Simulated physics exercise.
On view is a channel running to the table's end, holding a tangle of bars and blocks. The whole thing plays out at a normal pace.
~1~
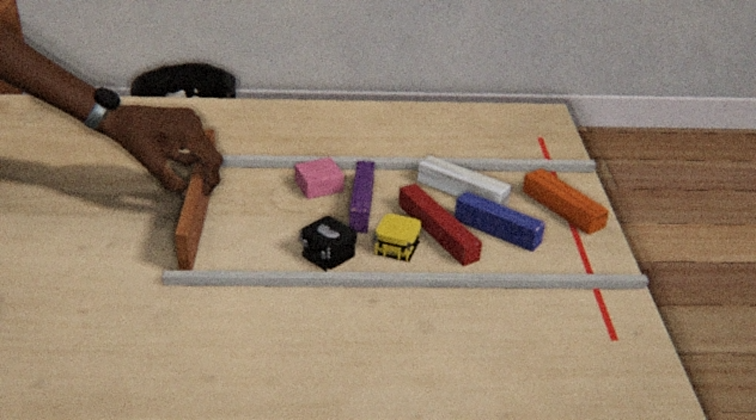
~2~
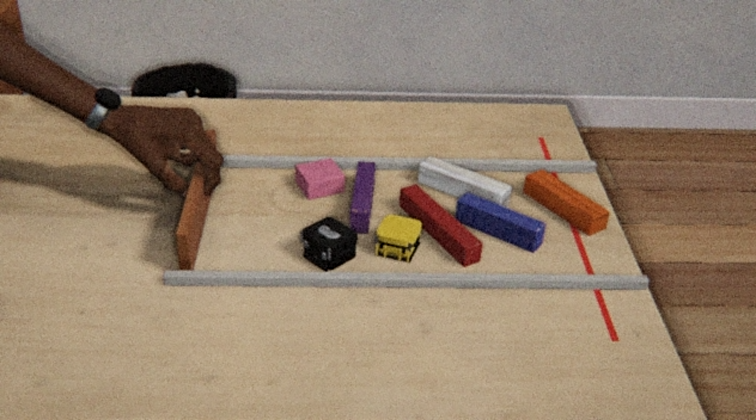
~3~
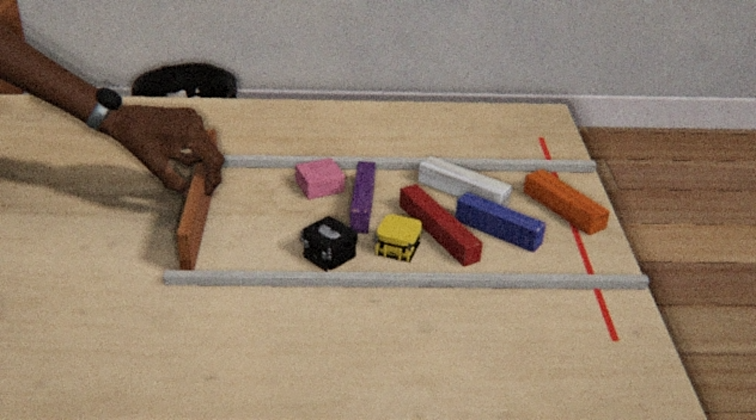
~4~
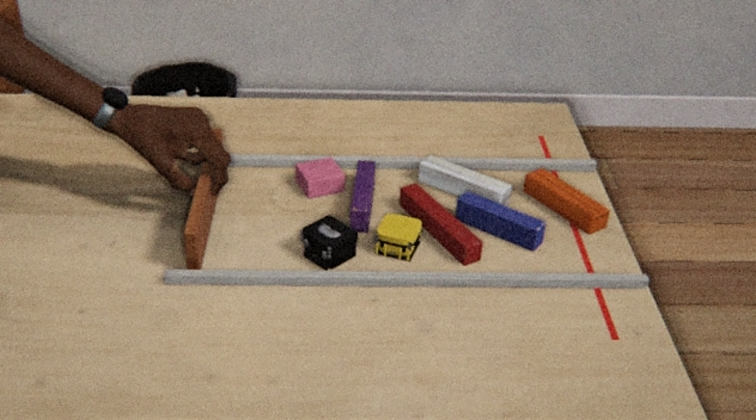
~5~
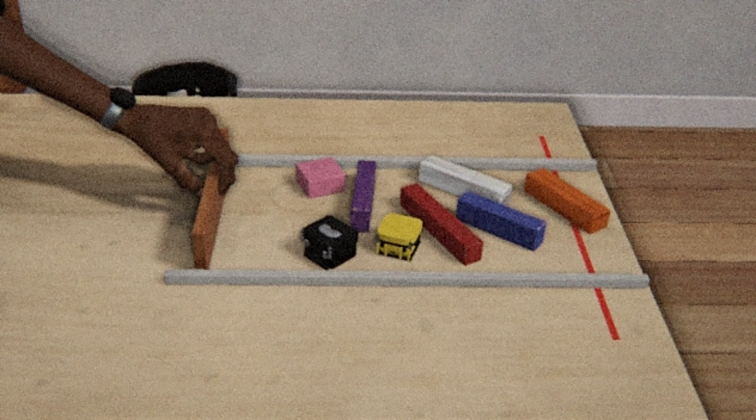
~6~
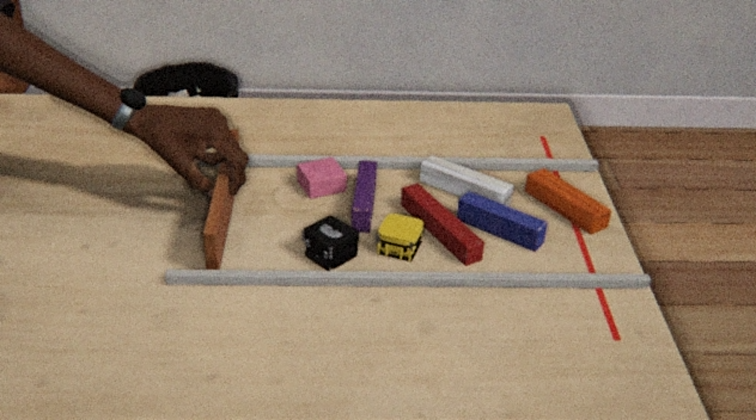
A hand wearing a dark watch slid an upright wooden board slightly to the right between two gray rails, while the colorful bars and small blocks ahead of it stayed where they were.
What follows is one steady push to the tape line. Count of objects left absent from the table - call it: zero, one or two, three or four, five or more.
My call is three or four.
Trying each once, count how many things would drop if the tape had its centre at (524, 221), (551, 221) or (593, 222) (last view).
The counts come to 1, then 4, then 6.
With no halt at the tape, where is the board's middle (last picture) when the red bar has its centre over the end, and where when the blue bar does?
The middle is at (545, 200) when it's the red bar, and at (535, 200) when it's the blue bar.
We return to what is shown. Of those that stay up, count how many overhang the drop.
The number overhanging is 2.
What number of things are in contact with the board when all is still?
3 of them.
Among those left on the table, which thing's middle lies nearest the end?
The yellow case is it.
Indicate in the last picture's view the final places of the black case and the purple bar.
The black case comes to rest close to (612, 257), while the purple bar rests close to (606, 207).
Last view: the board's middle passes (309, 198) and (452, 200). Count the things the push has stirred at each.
Tally: First 2; then 8.
Early on, none off yet; orange stick at rest near (567, 200); blue bar at rest near (501, 221); white stick at rest near (465, 183).
A while later, none off yet; orange stick at rest near (569, 200); blue bar travelled a little near (523, 216); white stick travelled a little near (503, 181).
Further along, none off yet; orange stick leaning well over near (631, 207); blue bar travelled about its own width near (608, 217); white stick travelled about its own width near (584, 184).
Finally, the number that fall off is three or four; lost, red bar, white stick, blue bar and orange stick.
